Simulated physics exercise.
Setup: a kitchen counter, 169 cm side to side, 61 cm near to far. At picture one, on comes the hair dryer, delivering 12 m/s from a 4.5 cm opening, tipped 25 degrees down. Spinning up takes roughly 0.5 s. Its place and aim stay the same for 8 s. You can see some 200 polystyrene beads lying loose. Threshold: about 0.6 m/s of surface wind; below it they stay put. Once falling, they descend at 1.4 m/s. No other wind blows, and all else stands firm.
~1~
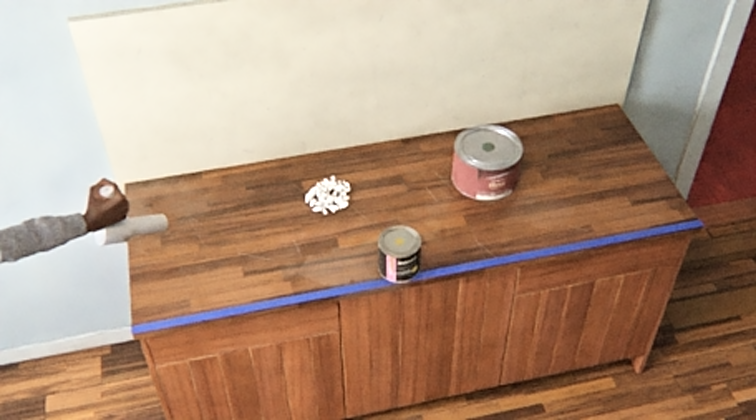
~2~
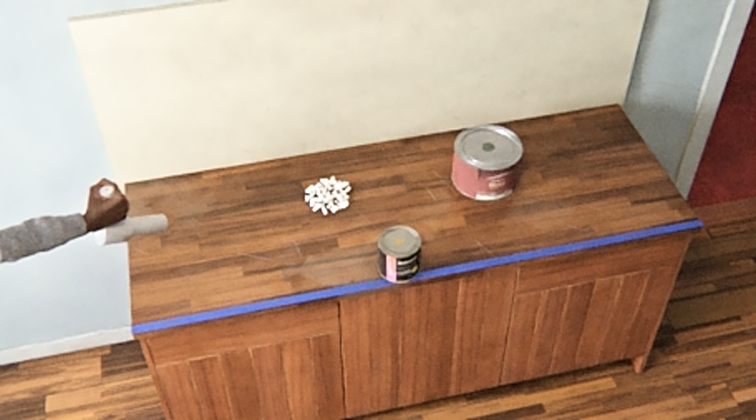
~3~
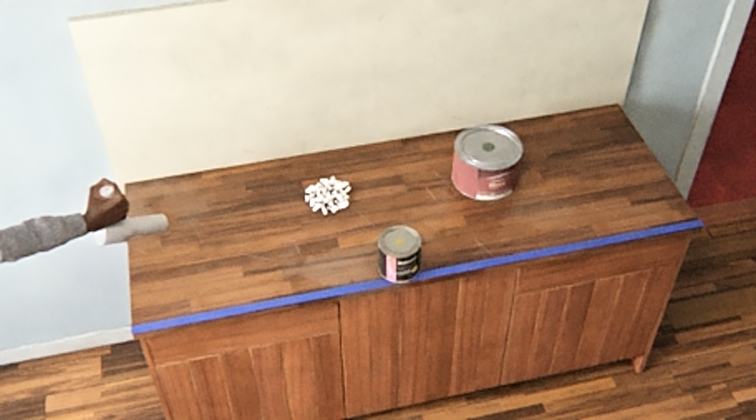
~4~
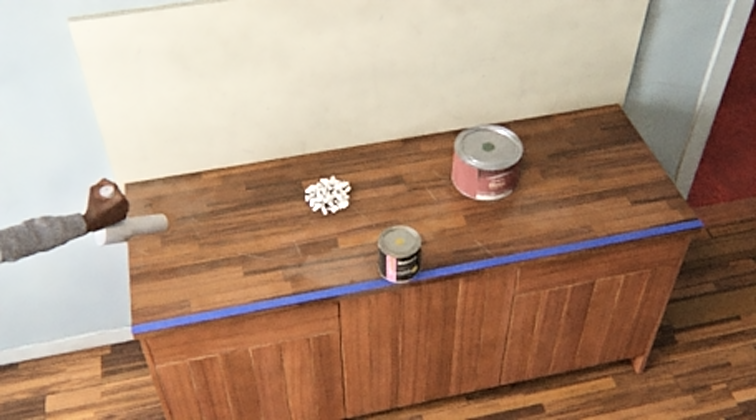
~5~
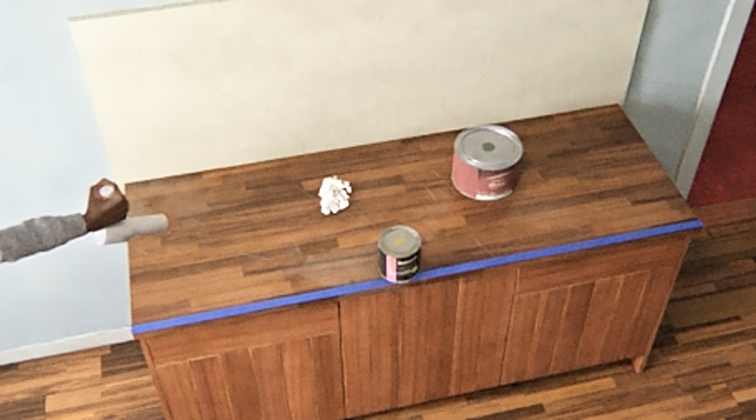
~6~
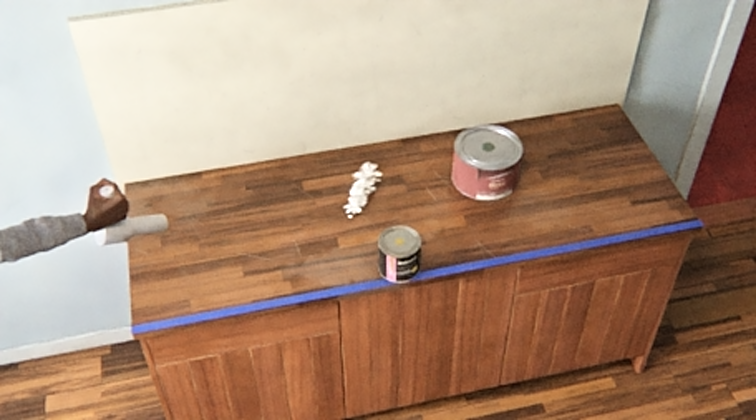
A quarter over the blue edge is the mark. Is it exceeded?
No, it is not passed.
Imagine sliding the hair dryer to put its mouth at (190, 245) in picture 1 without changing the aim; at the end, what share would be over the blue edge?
You'd be looking at something like 0 in a hundred.
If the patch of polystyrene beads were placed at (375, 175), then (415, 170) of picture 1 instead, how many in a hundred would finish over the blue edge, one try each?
It goes 0 % first, then 0 %.
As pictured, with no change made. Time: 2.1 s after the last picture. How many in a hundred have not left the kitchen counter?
Near 30 percent remain.
Then, 1.2 s after the last picture, 68 % are on the move or not yet settled, 0 % are over the blue edge; the middle of those still in play is near (526, 151).
Then, 2.1 s after the last picture, 36 % are on the move or not yet settled, 0 % are over the blue edge; the middle of those still in play is near (576, 145).
Then, 4.0 s after the last picture, 12 % are on the move or not yet settled, 0 % are over the blue edge.
Then, 7.6 s after the last picture, at the end, 0 % are over the blue edge.
